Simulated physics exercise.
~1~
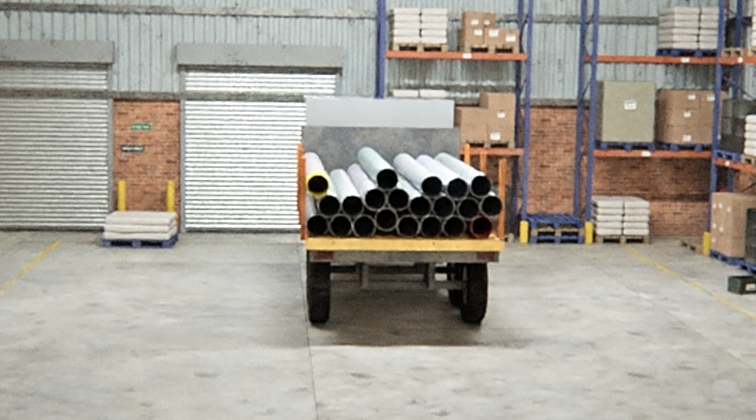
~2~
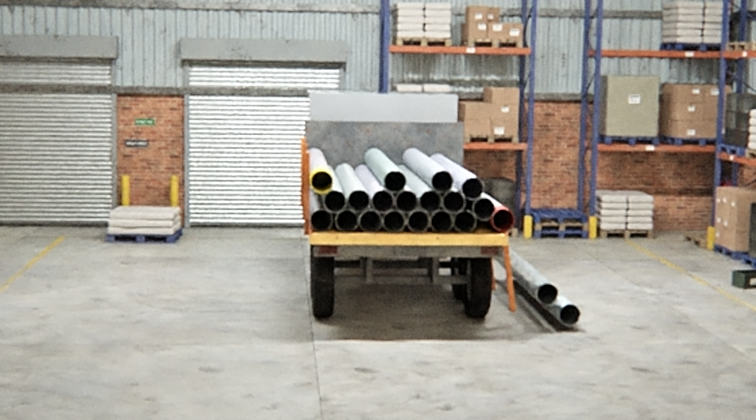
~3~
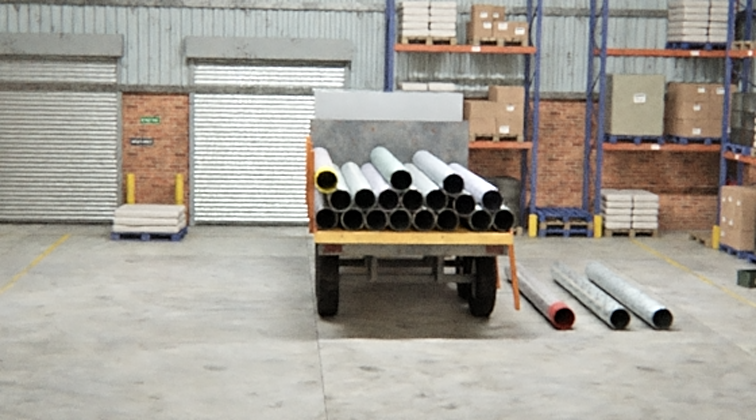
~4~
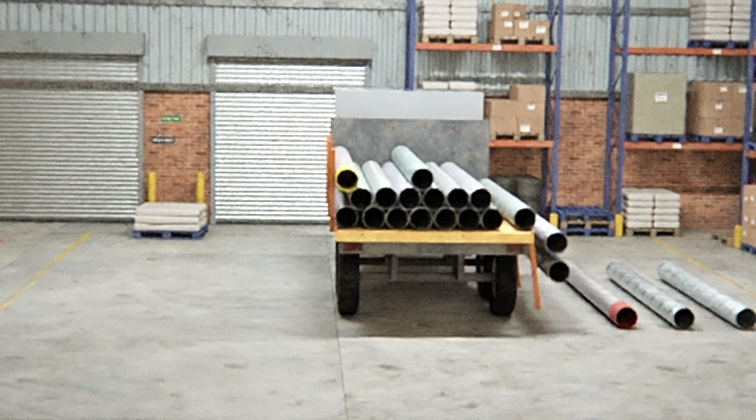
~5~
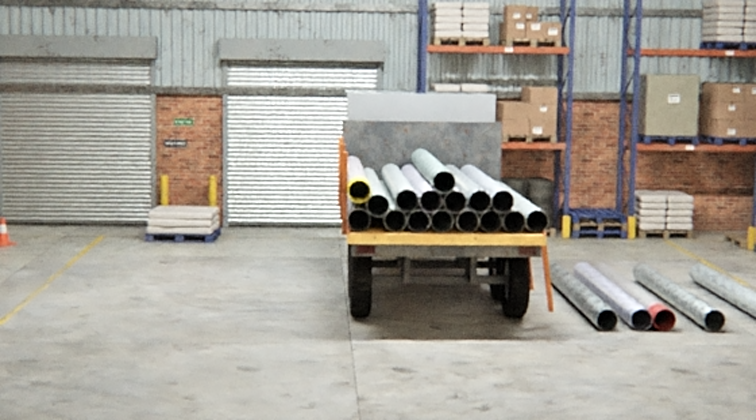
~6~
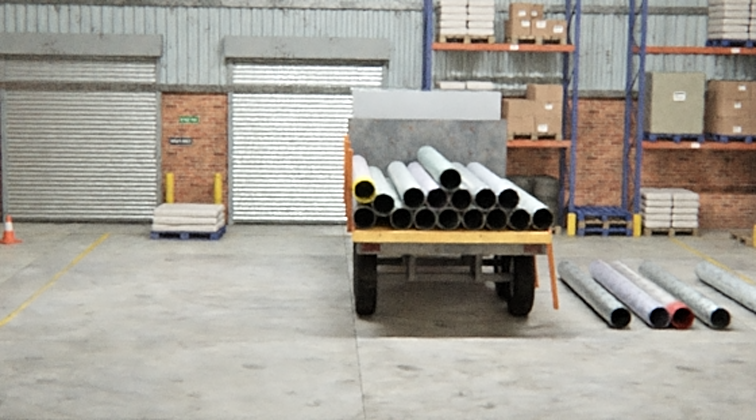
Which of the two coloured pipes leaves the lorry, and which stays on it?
The red pipe falls off the right side and ends up on the ground, while the yellow pipe remains on the deck with the rest of the stack.
